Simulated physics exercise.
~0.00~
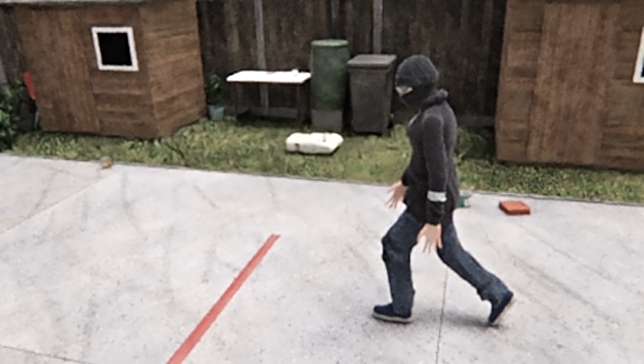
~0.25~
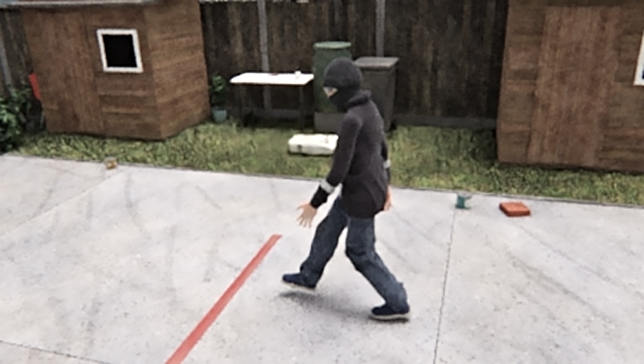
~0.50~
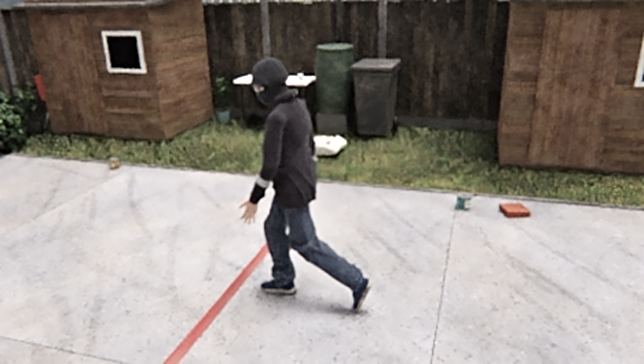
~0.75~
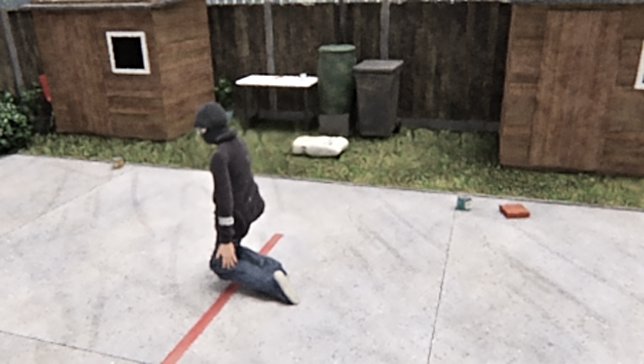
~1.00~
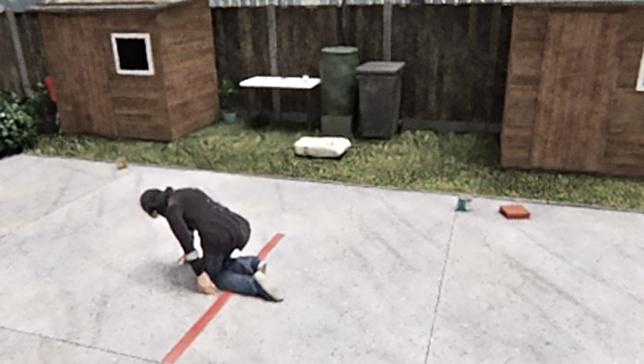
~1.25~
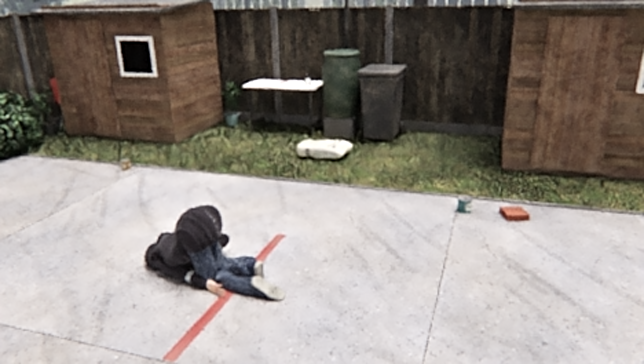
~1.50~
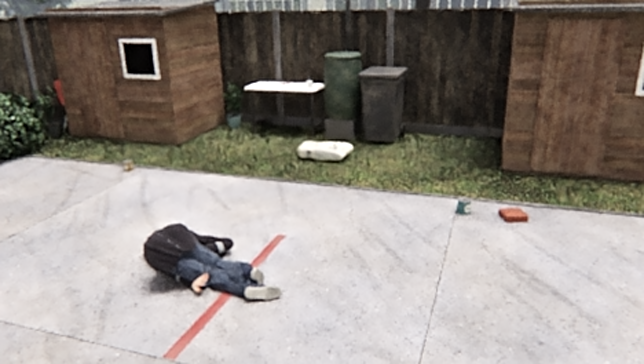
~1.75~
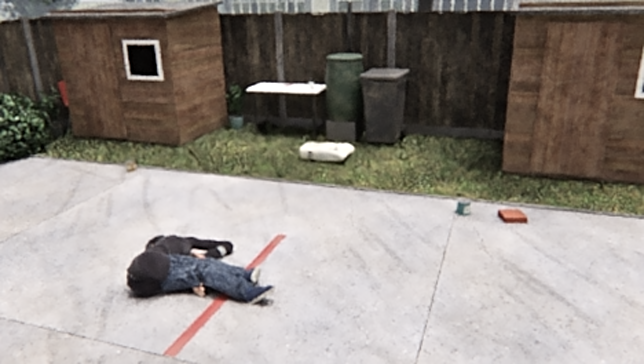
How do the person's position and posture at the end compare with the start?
At the start the person is upright and walking, well to the right of the red tape. By the end they are lying on the concrete farther left and lower in view, with head, chest and hips past the tape and legs across it.
